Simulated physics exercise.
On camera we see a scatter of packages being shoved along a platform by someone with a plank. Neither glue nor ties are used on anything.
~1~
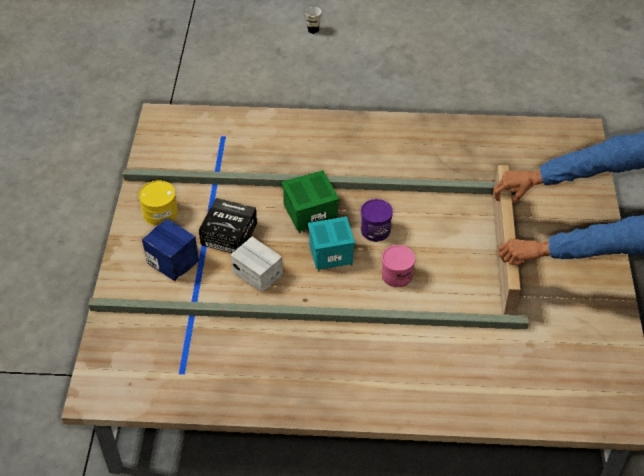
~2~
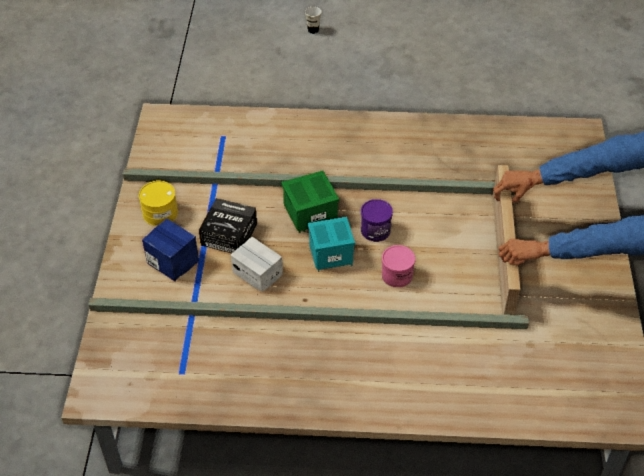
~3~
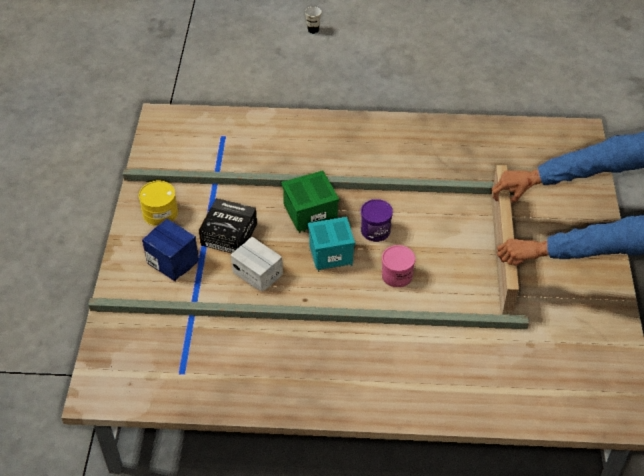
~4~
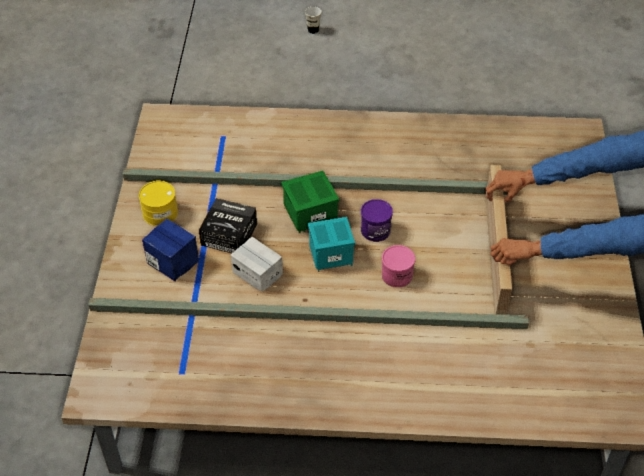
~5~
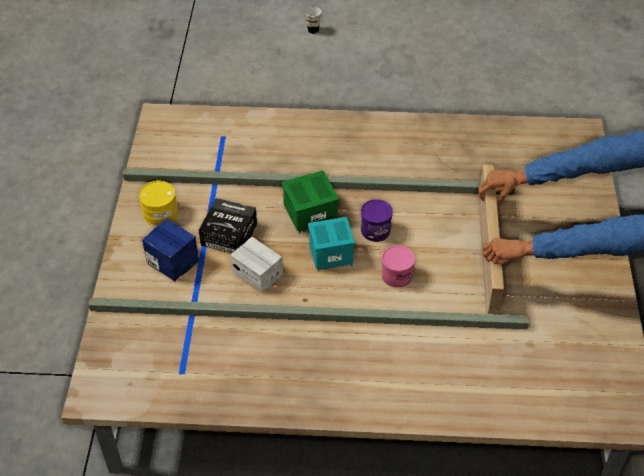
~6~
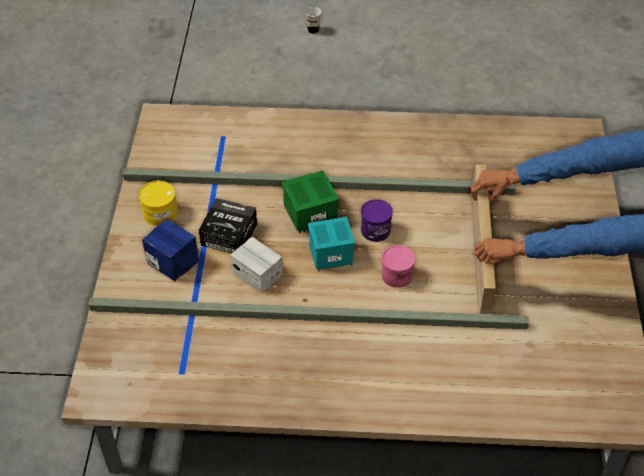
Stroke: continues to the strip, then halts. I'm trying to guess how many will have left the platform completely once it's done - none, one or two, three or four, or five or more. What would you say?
I expect not even one to end up below.
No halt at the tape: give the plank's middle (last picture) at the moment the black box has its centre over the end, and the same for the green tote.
Black box: (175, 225); green tote: (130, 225).
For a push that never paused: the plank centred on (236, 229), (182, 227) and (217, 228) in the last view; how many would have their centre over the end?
Taking the places in turn, the counts are 0, 1 and 0.
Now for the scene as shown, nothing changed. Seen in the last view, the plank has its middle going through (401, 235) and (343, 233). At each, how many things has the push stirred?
The first number is 1, the next one 4.
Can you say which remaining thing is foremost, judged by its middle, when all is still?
Yellow canister, foremost.
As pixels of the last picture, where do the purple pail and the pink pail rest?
Final pixels, roughly: (190, 216) for the first, (182, 261) for the other.
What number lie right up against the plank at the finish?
I count 3 of them.
Soon after, none off yet; yellow canister at rest near (159, 204); blue parcel at rest near (171, 250); black box at rest near (228, 226).
At rest, the number that fall off is zero.
